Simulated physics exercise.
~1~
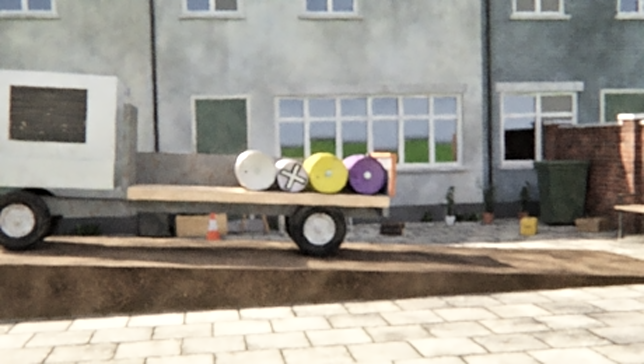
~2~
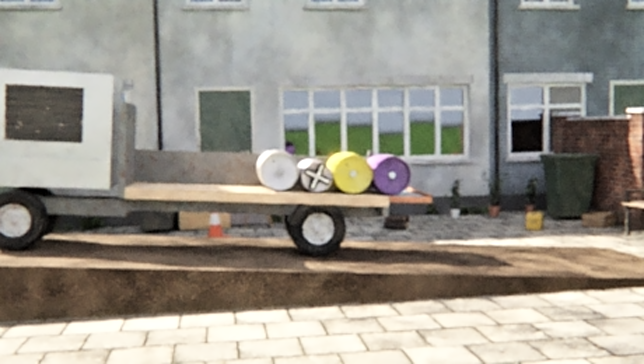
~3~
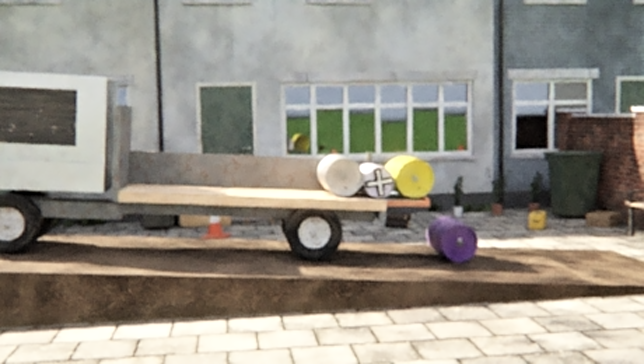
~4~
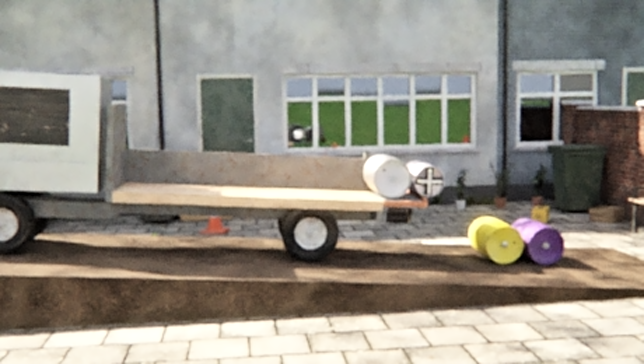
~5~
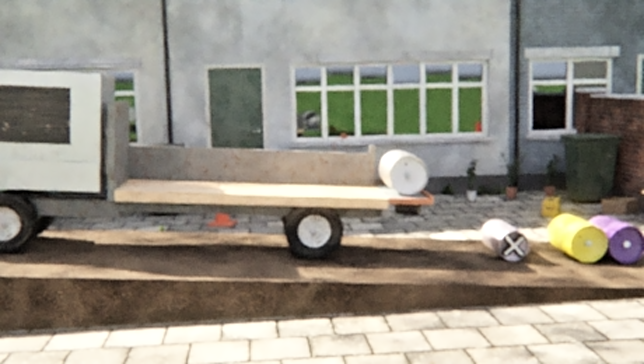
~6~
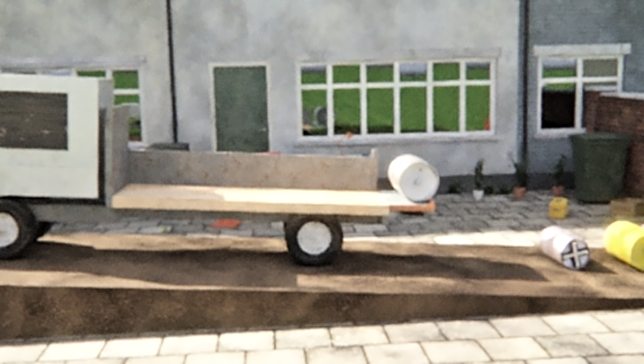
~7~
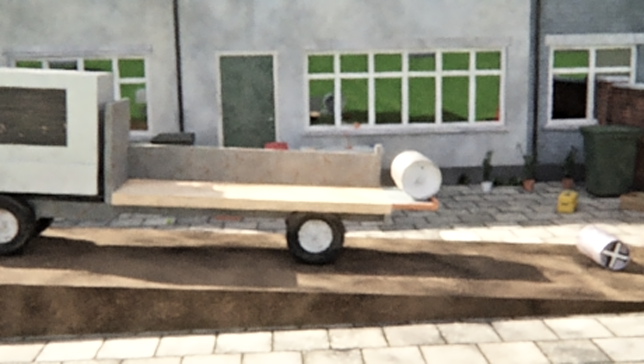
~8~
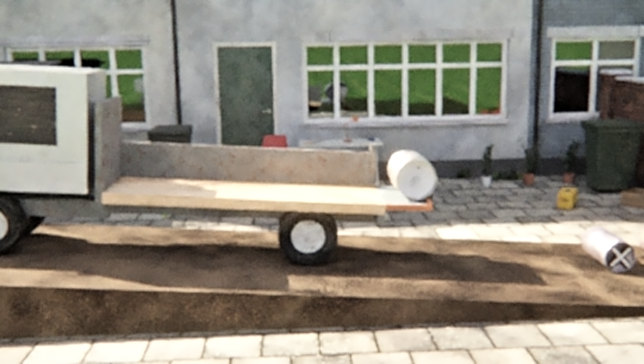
We see a flatbed pick-up on sloping ground carrying four kegs as its tailgate drops. The purple keg rolls right and falls off first, followed by the yellow, then the one with a white cross, while the plain white keg stops on the lowered gate and stays there.
